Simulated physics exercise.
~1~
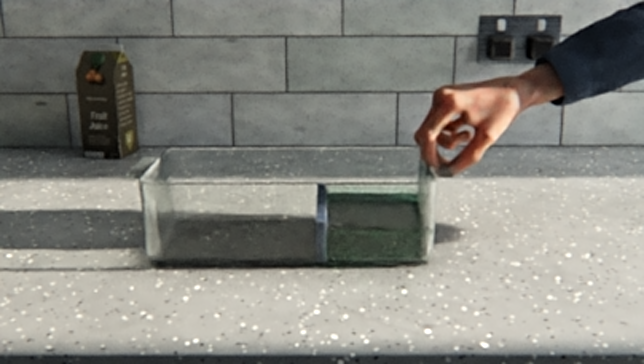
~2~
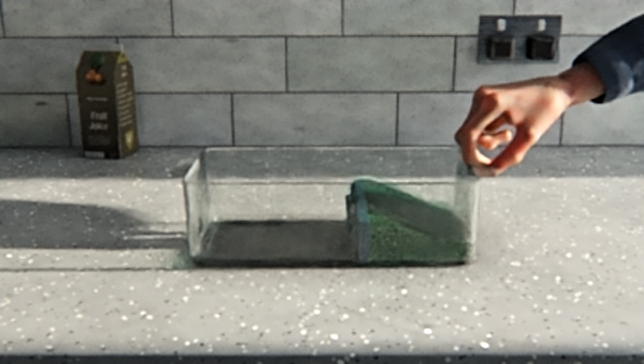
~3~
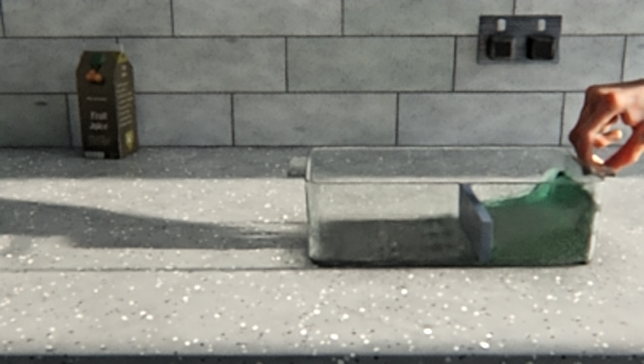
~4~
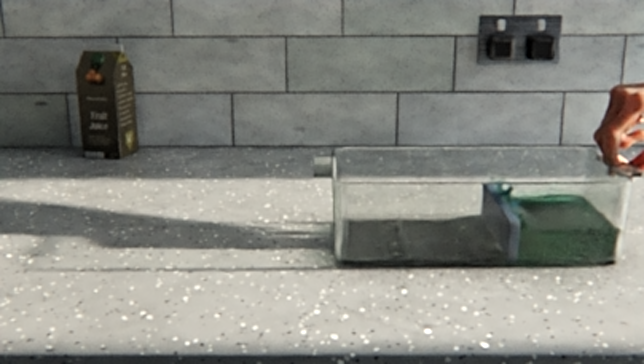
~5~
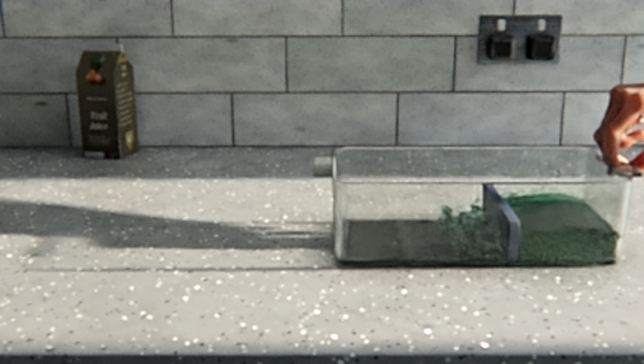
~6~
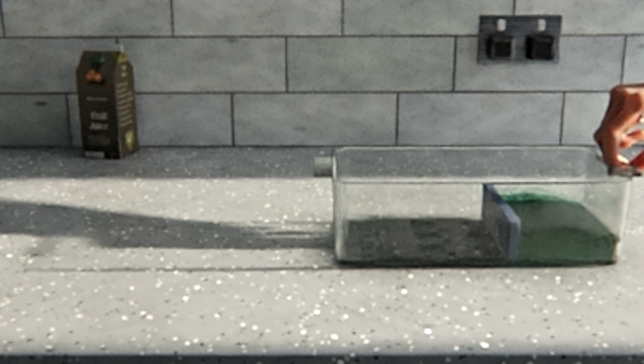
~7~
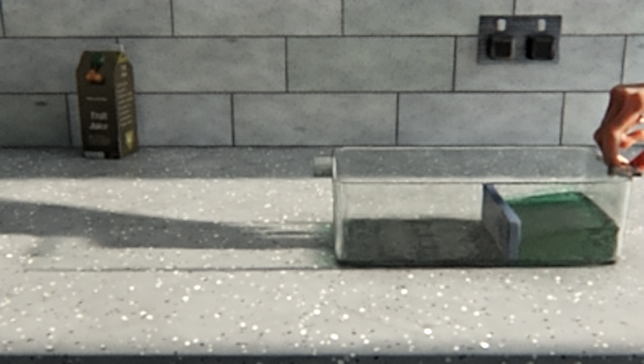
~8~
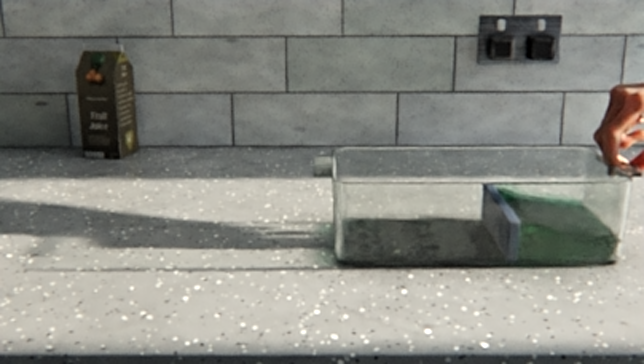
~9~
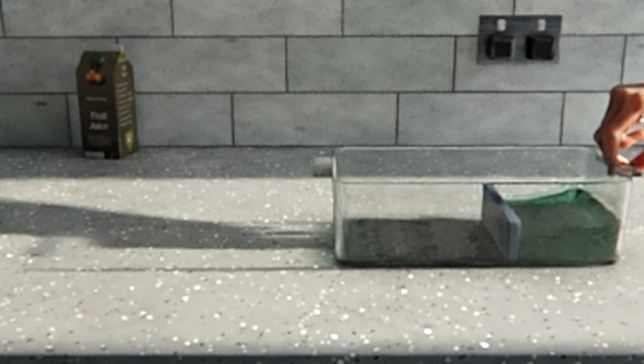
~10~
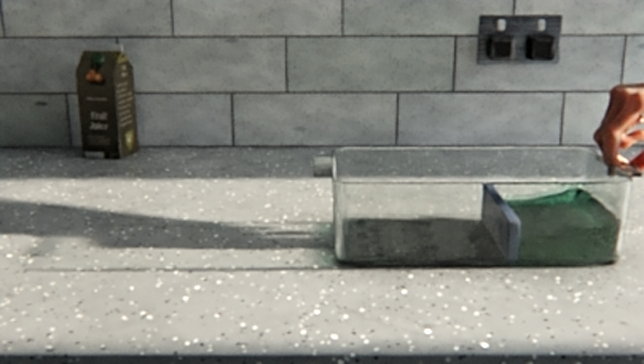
A hand slides a divided clear box right, and green water sloshes, some crossing the divider.
